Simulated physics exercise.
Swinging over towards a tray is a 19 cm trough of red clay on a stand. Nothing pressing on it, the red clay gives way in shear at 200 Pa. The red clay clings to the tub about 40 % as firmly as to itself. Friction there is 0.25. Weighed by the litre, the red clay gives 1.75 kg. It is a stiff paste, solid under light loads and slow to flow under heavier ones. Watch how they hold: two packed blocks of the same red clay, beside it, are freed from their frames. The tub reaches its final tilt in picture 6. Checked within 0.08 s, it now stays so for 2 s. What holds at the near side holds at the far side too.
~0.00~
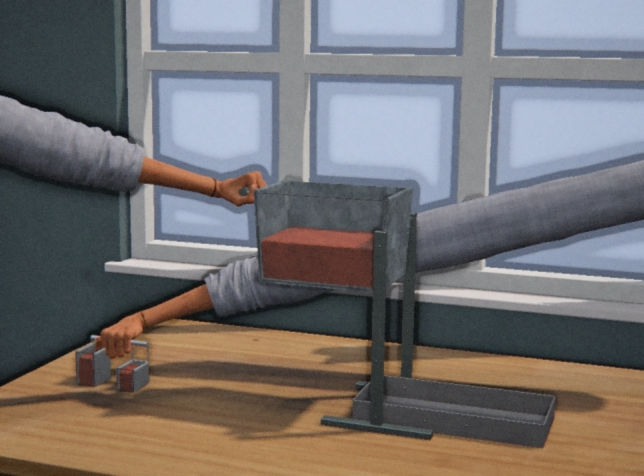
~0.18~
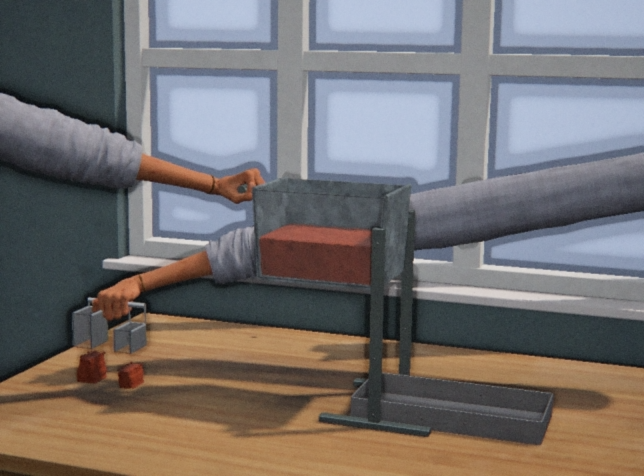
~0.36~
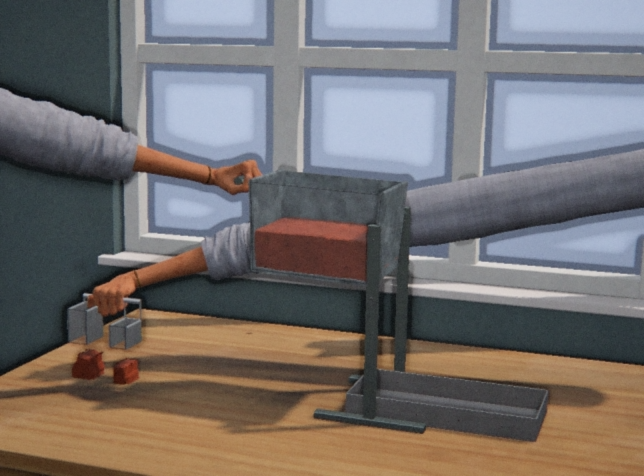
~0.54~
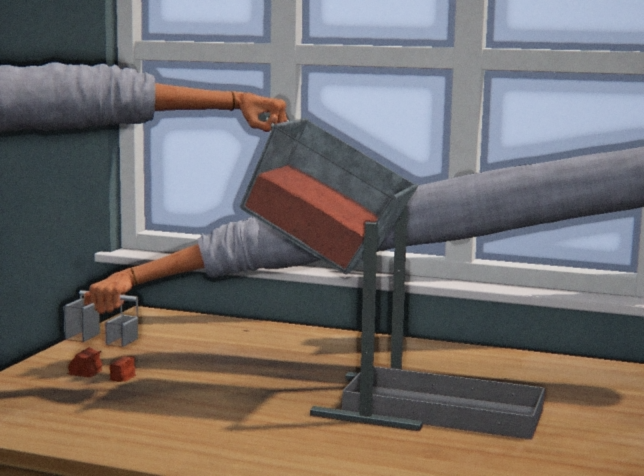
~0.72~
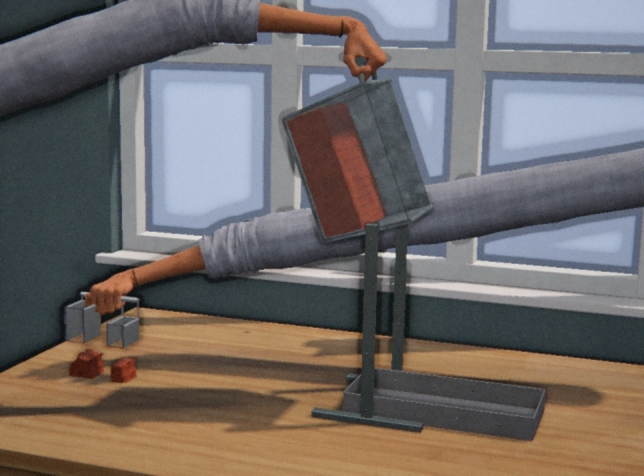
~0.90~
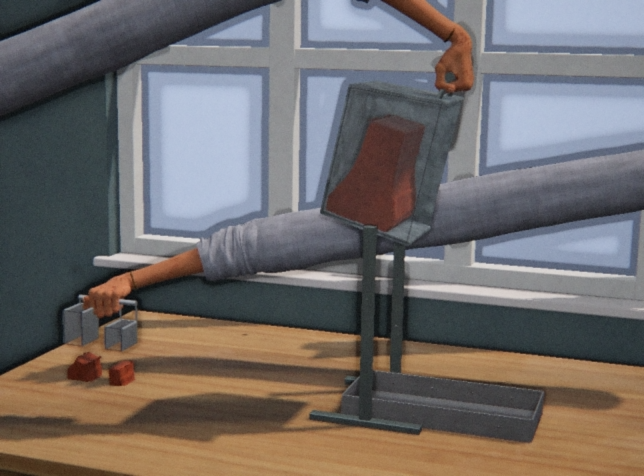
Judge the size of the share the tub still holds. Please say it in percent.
Some 18 per cent.
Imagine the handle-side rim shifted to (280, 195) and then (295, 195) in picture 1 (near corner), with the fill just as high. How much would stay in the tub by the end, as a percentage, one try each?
Some 20 % and some 30 %, in that order.
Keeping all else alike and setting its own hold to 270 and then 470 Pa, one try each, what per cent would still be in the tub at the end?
Respectively, close to 25 % and close to 35 %.
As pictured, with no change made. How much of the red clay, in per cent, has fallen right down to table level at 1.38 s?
60 per cent.
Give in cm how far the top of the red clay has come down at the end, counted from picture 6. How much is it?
18 cm.
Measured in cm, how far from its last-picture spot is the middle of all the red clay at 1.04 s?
Around 12 centimetres.
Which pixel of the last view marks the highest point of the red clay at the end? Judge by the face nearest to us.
The highest point sits at around (375, 212).
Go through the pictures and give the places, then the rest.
In the first frame, handle-side rim at (258, 192), tilt 0 degrees; highest point of the red clay at (322, 245); test blocks 6.8 cm, 4.4 cm high (left to right).
In the second frame, handle-side rim at (256, 189), tilt 0 degrees; highest point of the red clay at (321, 242); test blocks 6.1 cm, 4.4 cm high (left to right).
In the third frame, handle-side rim at (253, 181), tilt 2 degrees; highest point of the red clay at (267, 231); test blocks 5.6 cm, 4.4 cm high (left to right).
In the fourth frame, handle-side rim at (278, 127), tilt 27 degrees; highest point of the red clay at (258, 176); test blocks 5.3 cm, 4.3 cm high (left to right).
In the fifth frame, handle-side rim at (366, 86), tilt 69 degrees; highest point of the red clay at (320, 111); test blocks 5.1 cm, 4.3 cm high (left to right).
In the sixth frame, handle-side rim at (442, 107), tilt 102 degrees; highest point of the red clay at (374, 122); test blocks 5.1 cm, 4.3 cm high (left to right).
By 1.04 s, the tub is at 102 degrees and holds 49 %.
By 1.21 s, the tub is at 102 degrees and holds 30 %.
By 1.38 s, the tub is at 102 degrees and holds 25 %.
By 1.55 s, the tub is at 102 degrees and holds 21 %.
By 2.90 s, at the end, the tub is at 102 degrees and holds 18 %.
